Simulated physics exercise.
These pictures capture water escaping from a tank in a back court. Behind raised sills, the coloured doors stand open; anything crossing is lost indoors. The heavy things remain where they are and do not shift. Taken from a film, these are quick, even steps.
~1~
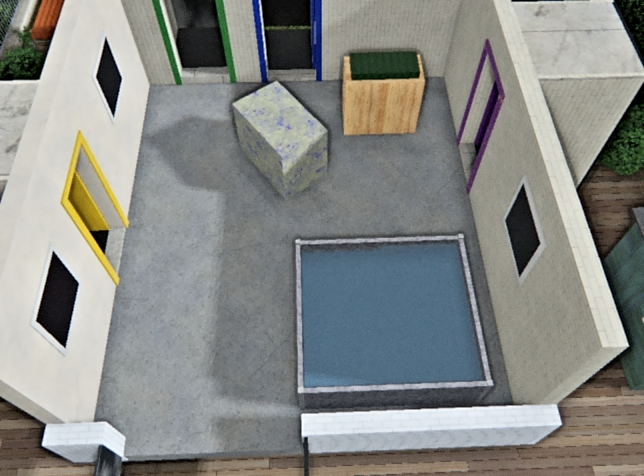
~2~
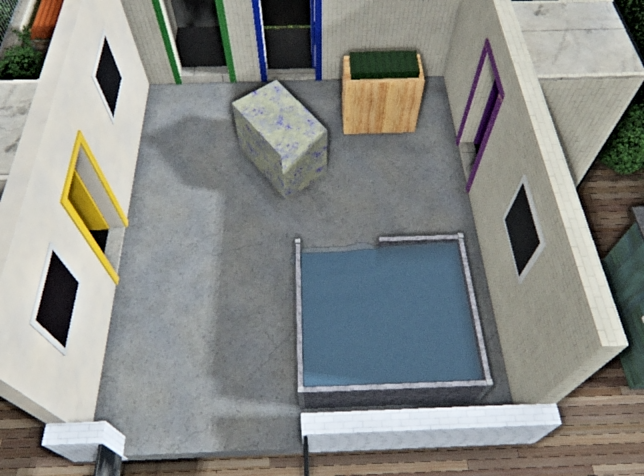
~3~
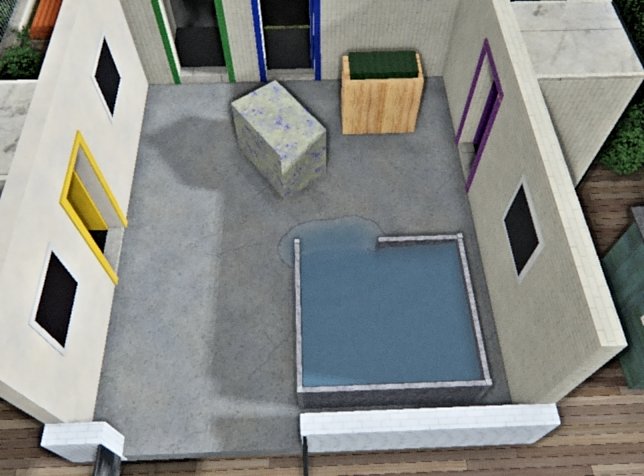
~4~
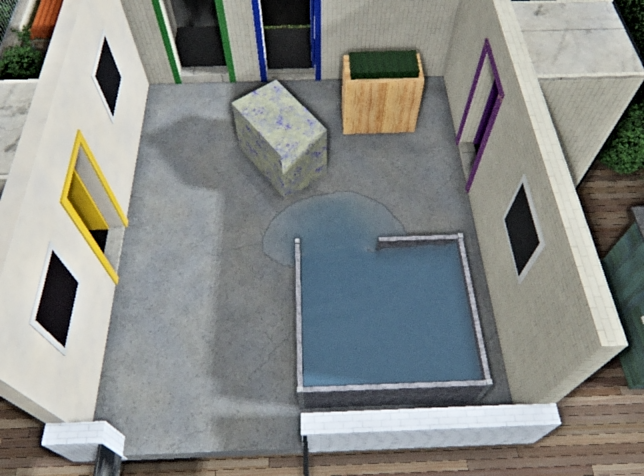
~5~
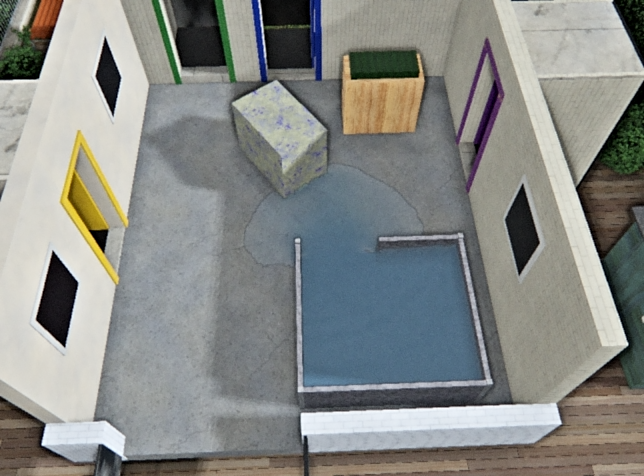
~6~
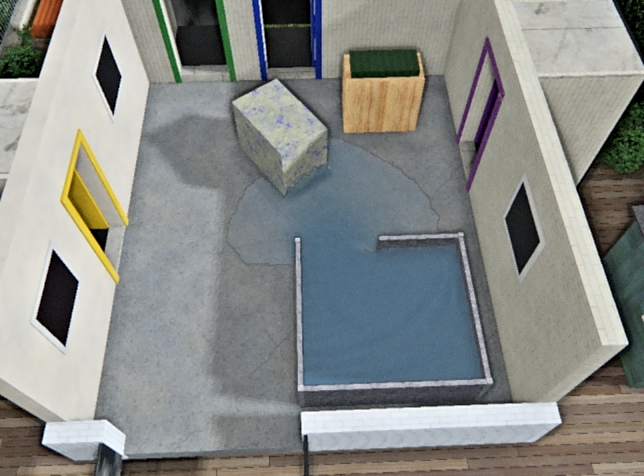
Water pouring through a gap in the far side of an open tank, spreading across a grey courtyard floor past a speckled block.
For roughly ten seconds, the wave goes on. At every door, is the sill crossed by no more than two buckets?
The yellow door ends up over two buckets; the blue door ends up over two buckets; the green door ends up within two buckets; the purple door ends up over two buckets.
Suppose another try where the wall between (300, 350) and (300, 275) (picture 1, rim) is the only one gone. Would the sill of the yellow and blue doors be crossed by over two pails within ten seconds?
Well, yellow is swamped, while blue is safe.
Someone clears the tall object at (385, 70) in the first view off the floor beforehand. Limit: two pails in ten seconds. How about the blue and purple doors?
Blue exceeds the limit; purple exceeds the limit.
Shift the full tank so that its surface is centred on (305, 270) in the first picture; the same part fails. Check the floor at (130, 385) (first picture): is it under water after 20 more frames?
That patch would be not reached, I'd say.
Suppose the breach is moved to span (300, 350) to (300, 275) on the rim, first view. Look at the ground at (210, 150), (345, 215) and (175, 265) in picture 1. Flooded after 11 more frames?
Spot one ends up untouched by the spill, spot two untouched by the spill, spot three deluged.
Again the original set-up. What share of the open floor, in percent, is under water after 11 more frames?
Close to 45 percent, by my reckoning.
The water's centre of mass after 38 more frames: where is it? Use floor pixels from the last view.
I'd say near (315, 214).
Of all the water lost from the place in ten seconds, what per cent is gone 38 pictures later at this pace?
I'd say about 45 per cent.
A moment on, water covers 25 % of the floor; the yellow door not reached, the blue door not reached, the green door not reached, the purple door wet at the sill, nothing in.
Next, water covers 45 % of the floor; the yellow door not reached, the blue door under two buckets in, the green door not reached, the purple door under two buckets in.
Then, water covers 65 % of the floor; the yellow door under two buckets in, the blue door under two buckets in, the green door wet at the sill, nothing in, the purple door far over two buckets in.
Later, water covers 80 % of the floor; the yellow door over two buckets in, the blue door over two buckets in, the green door wet at the sill, nothing in, the purple door far over two buckets in.
In the end, water covers 95 % of the floor; the yellow door far over two buckets in, the blue door over two buckets in, the green door wet at the sill, nothing in, the purple door far over two buckets in.
